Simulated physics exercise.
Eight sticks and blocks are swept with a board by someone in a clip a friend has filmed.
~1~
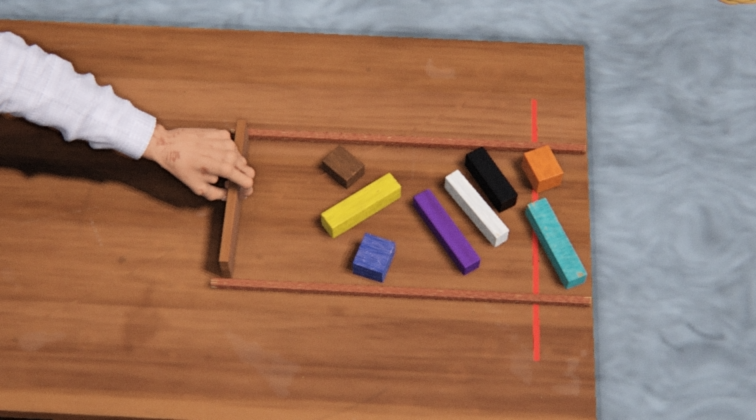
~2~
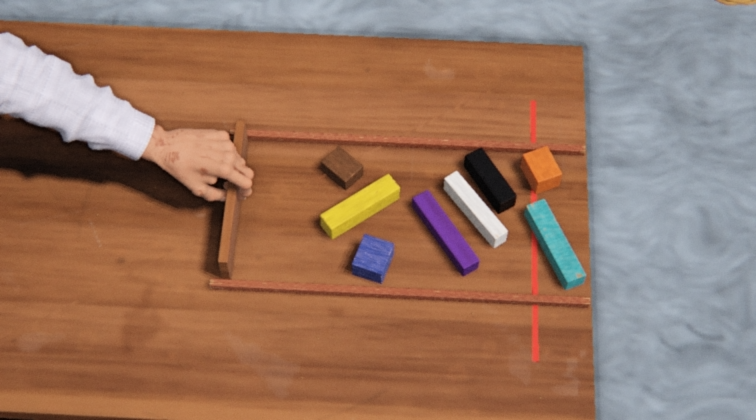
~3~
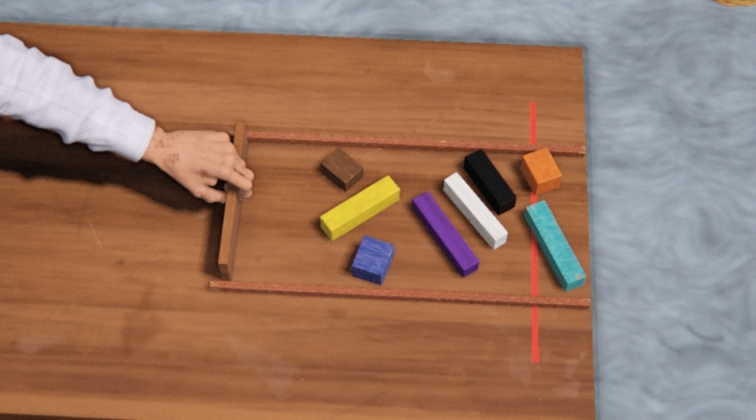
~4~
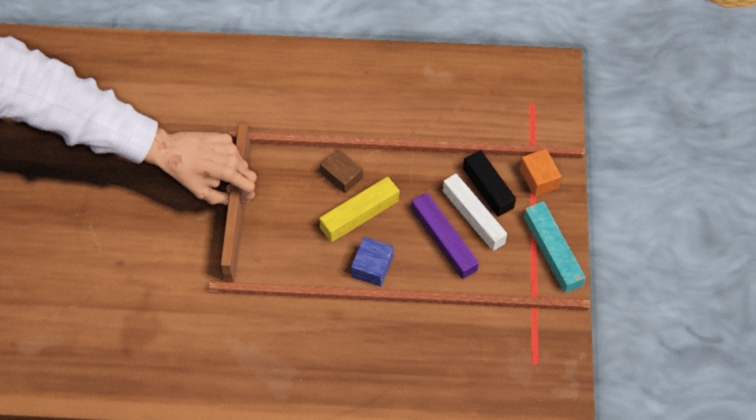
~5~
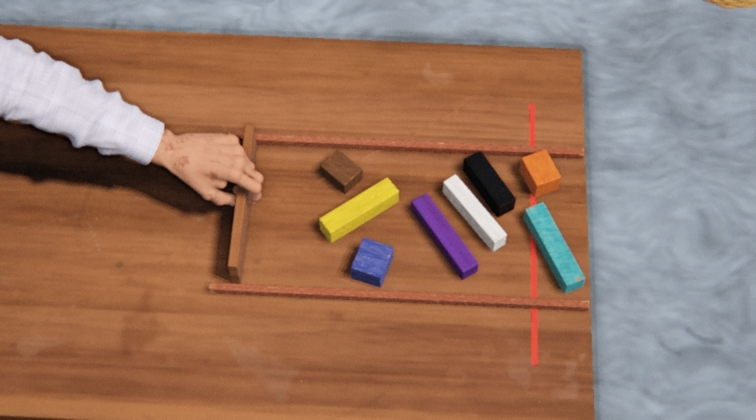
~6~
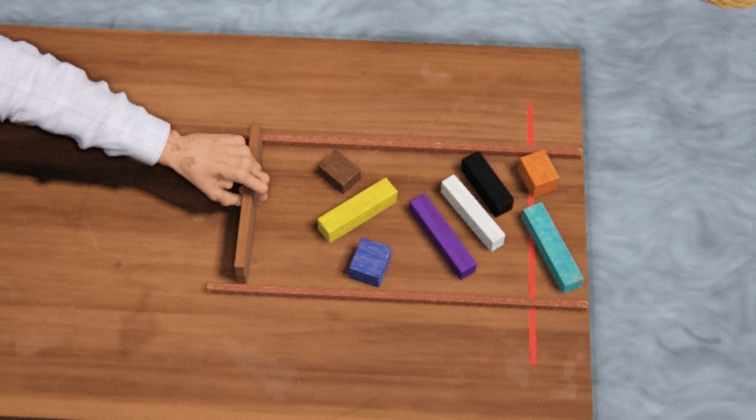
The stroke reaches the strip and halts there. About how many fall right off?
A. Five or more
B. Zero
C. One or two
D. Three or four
D, three or four.
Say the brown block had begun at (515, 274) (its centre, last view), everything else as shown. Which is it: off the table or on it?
As for the brown block, it topples off.
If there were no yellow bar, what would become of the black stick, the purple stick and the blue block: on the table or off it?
So the black stick keeps its place, the purple stick keeps its place and the blue block keeps its place.
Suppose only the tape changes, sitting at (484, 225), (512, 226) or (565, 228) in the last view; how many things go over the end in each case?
In order: 0, 2 and 6.
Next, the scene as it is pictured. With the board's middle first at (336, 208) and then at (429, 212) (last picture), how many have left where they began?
Up to then 2, and up to the other point 6.
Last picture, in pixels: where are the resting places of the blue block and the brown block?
In the last picture, roughly (549, 268) and (553, 175).
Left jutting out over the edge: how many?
2, I think.
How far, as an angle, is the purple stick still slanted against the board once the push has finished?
It sits some 5° out of line.
Soon after, none off yet; turquoise bar at rest near (552, 248); orange block at rest near (538, 174); black stick at rest near (487, 184).
Then, none off yet; turquoise bar at rest near (552, 248); orange block at rest near (539, 173); black stick moved a little near (516, 180).
At rest, the number that fall off is three or four; fallen, white bar, black stick, orange block and turquoise bar.
